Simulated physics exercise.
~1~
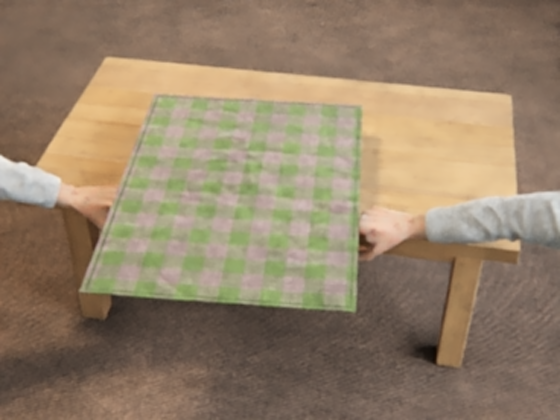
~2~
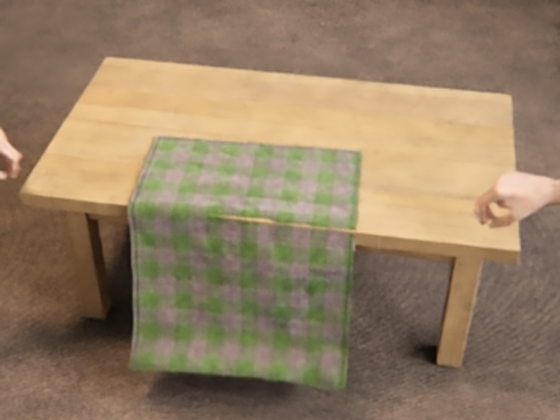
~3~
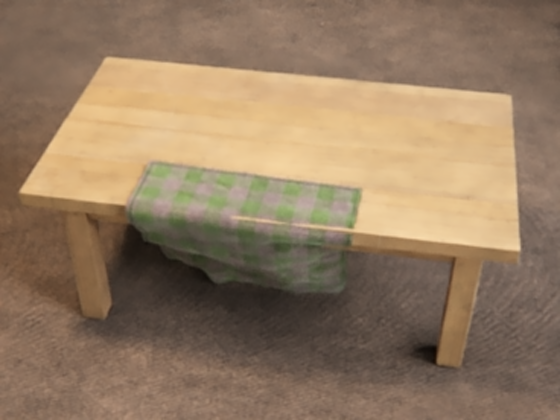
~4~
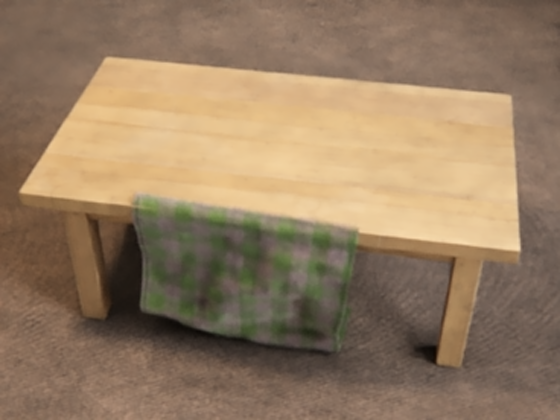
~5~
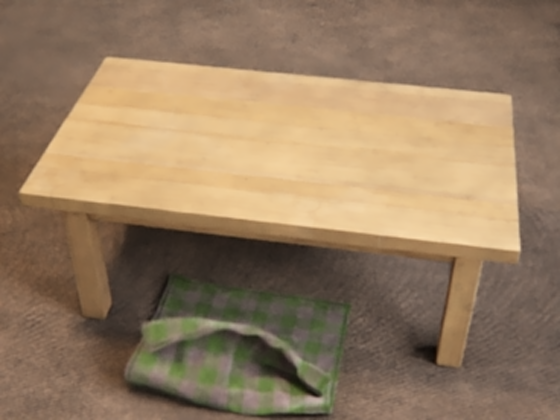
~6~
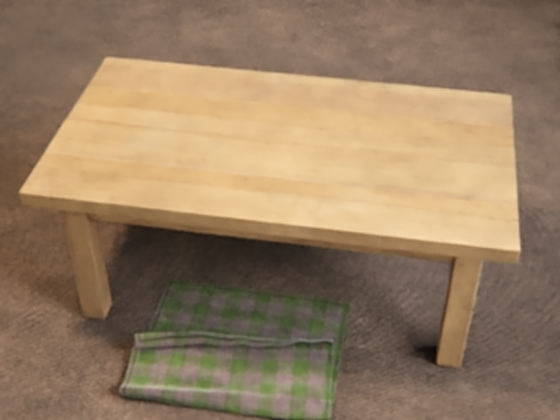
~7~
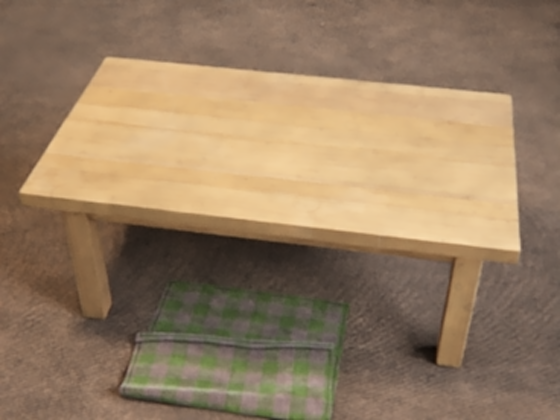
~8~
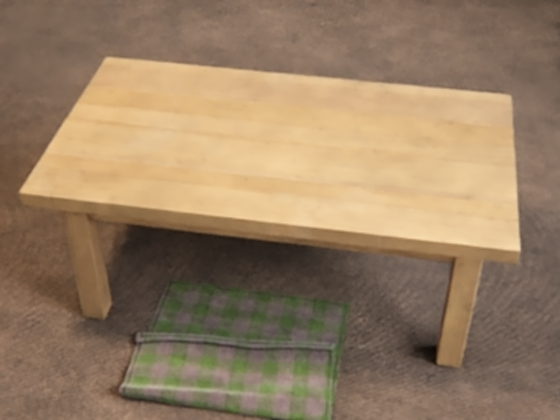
A green checked cloth, released by two hands, slides off a wooden table and lands folded below.
